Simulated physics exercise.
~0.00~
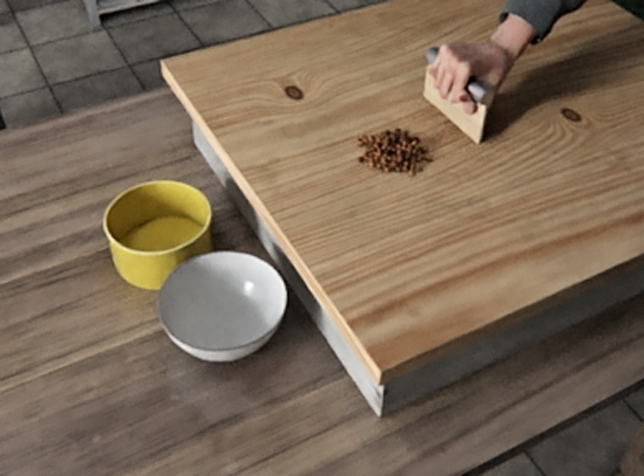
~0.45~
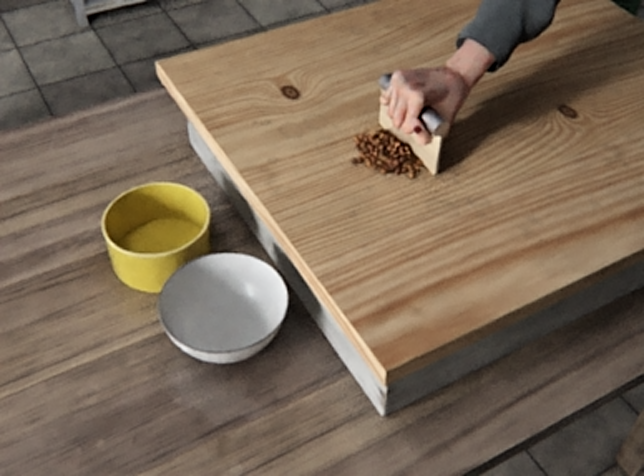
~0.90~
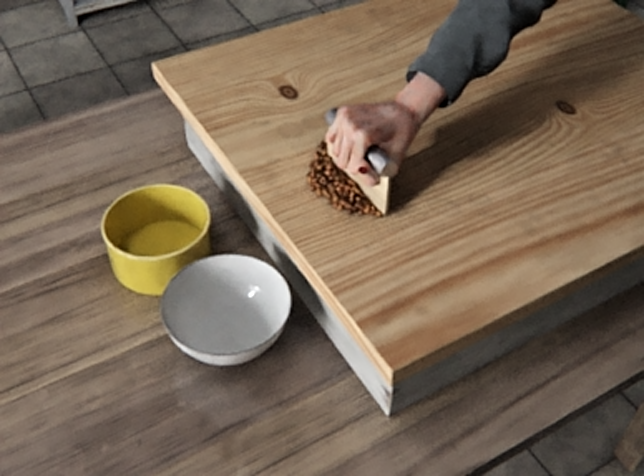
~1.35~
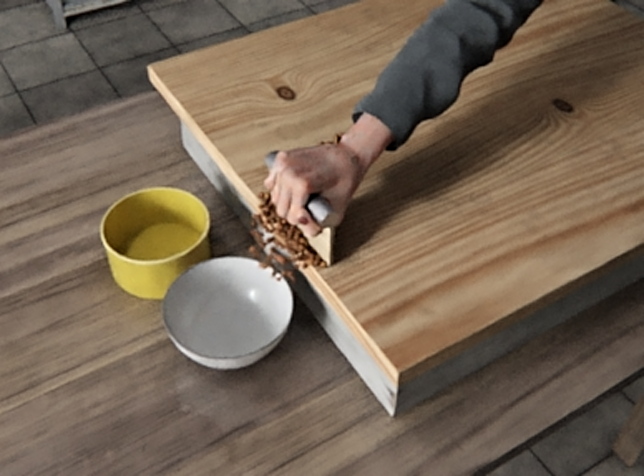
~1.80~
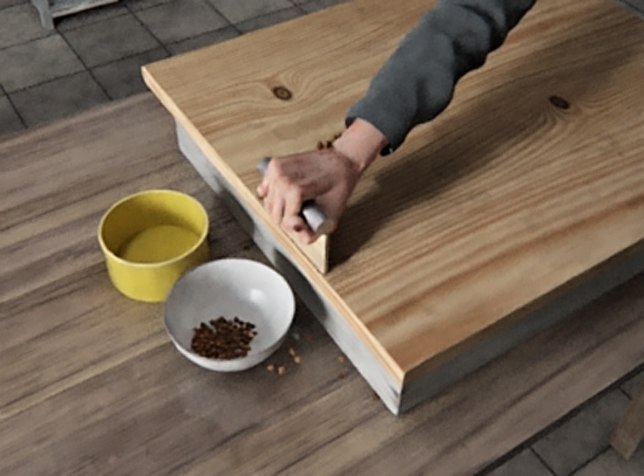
We see a hand push a small pile of brown cereal balls with a flat scraper across a raised wooden board, toward the lower left edge. Most spill into the white bowl, a few land beside it, some stay on the board, and the yellow pot remains empty.
